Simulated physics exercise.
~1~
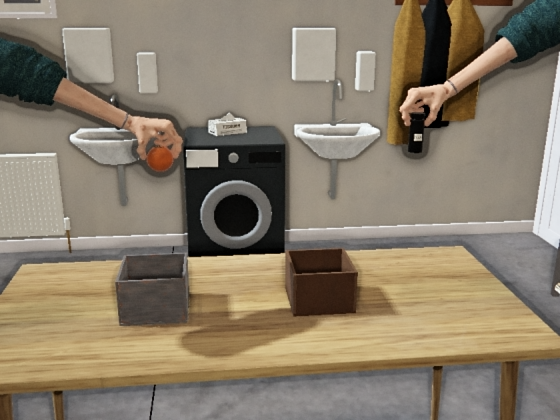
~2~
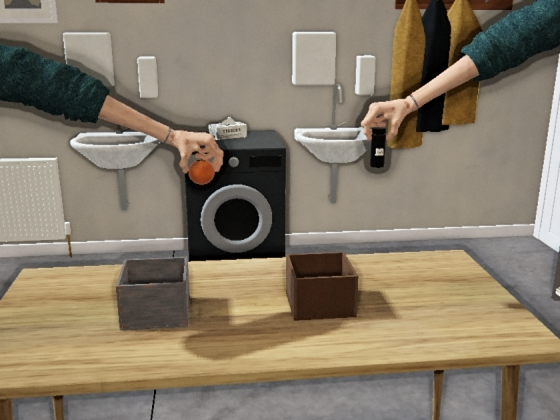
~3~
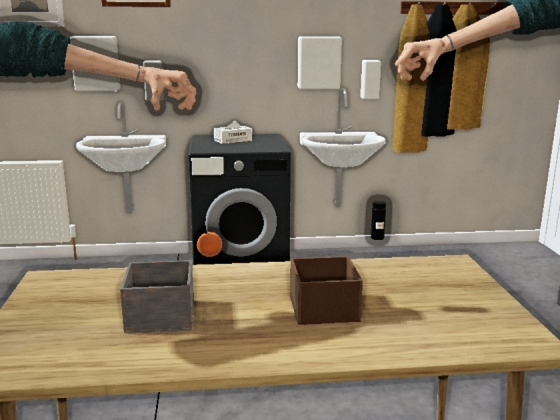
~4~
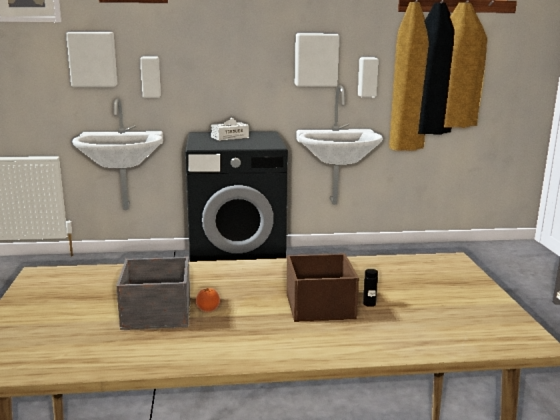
An orange tomato and a black shaker hang from two green-sleeved hands above a wooden table, seen from the front by a slightly swaying camera. A grey crate sits on the left of the table and a brown basket on the right, with two sinks, a dark washing machine and hanging coats behind. The left hand carries the tomato a little to the right, while the other moves the shaker left. Both hands let go and draw back as the objects drop. The tomato lands just right of the crate and the shaker stands just right of the basket, both missing.
